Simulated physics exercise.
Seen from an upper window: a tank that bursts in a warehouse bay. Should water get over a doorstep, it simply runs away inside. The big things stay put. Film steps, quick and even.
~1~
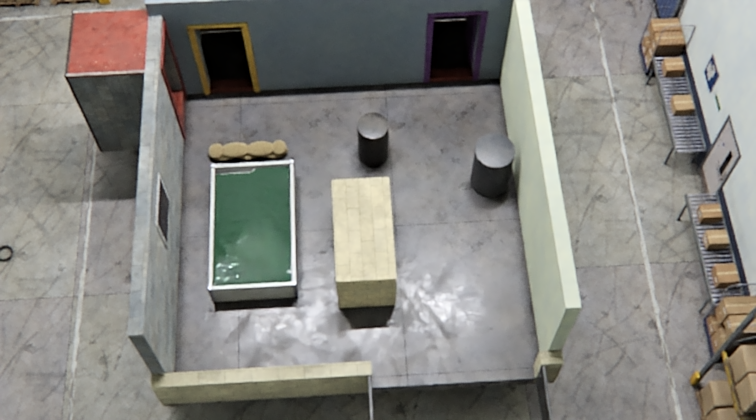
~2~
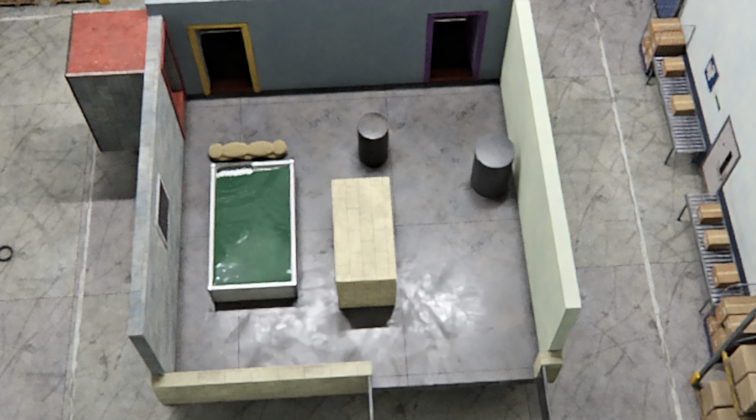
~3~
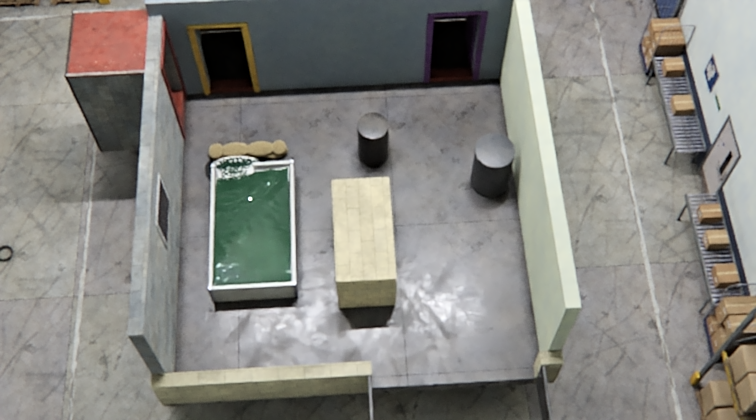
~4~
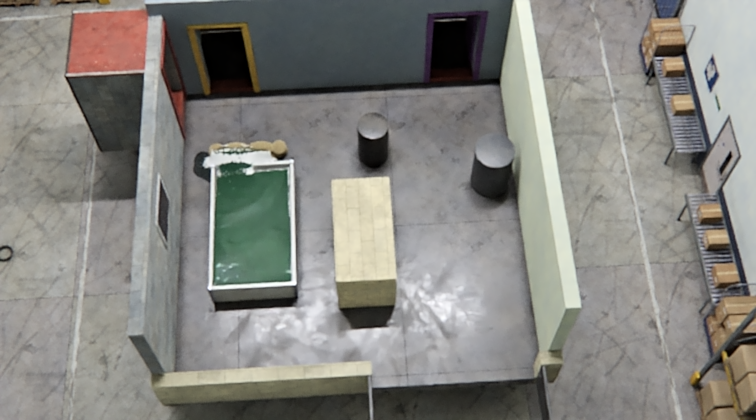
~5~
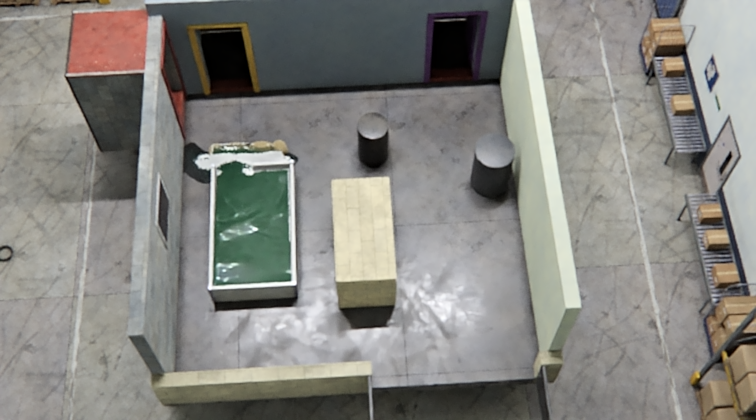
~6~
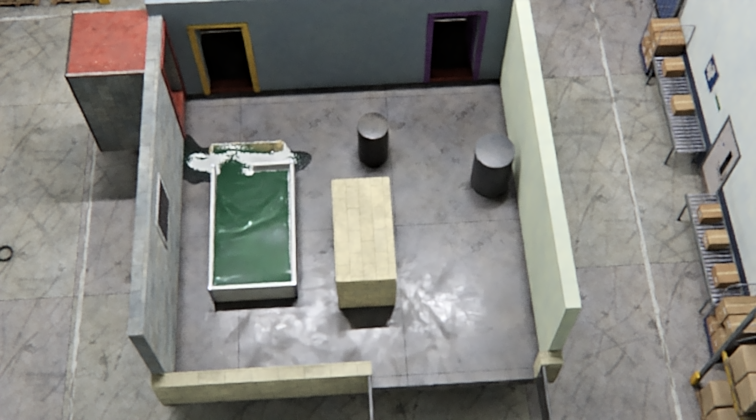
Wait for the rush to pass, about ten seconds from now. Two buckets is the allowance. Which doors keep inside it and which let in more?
Here is how it goes: The purple door keeps inside it; the yellow door keeps inside it; the red door keeps inside it.
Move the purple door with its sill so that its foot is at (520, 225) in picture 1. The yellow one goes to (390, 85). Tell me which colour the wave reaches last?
It would be the purple one.
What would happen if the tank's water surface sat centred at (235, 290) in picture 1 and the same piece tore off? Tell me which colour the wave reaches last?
The door in question is the door marked purple.
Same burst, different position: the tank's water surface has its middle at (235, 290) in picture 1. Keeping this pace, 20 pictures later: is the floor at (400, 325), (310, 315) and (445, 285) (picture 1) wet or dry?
Spared, spared, spared.
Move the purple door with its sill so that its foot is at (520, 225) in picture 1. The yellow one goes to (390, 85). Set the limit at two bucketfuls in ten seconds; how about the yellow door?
Yellow door falls short.
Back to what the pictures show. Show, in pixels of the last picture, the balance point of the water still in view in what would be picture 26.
Centre of the water: Near (260, 203).
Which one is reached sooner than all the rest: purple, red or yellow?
Result: The red door.
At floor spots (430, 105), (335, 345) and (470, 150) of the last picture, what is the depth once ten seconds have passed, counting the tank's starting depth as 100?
First spot 8 %, second 4 %, third 14 %.
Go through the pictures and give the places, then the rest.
The first picture shows the tank at (253, 225) is whole and still.
In the second picture, water pours out on the tank's far side and has run to a hidden place.
In the third picture, the front is at (211, 167), out from the gap on the tank's far side.
In the fourth picture, water pours out on the tank's far side and has run to (199, 160).
In the fifth picture, the front is at (190, 150), out from the gap on the tank's far side.
In the sixth picture, the front is at (185, 140), out from the gap on the tank's far side.
A moment on, water covers 15 % of the floor; the purple door not reached, the yellow door not reached, the red door wet at the sill, nothing in.
Next, water covers 25 % of the floor; the purple door not reached, the yellow door wet at the sill, nothing in, the red door wet at the sill, nothing in.
Then, water covers 40 % of the floor; the purple door not reached, the yellow door under two buckets in, the red door wet at the sill, nothing in.
Later, water covers 65 % of the floor; the purple door wet at the sill, nothing in, the yellow door under two buckets in, the red door wet at the sill, nothing in.
In the end, water covers 90 % of the floor; the purple door wet at the sill, nothing in, the yellow door under two buckets in, the red door wet at the sill, nothing in.
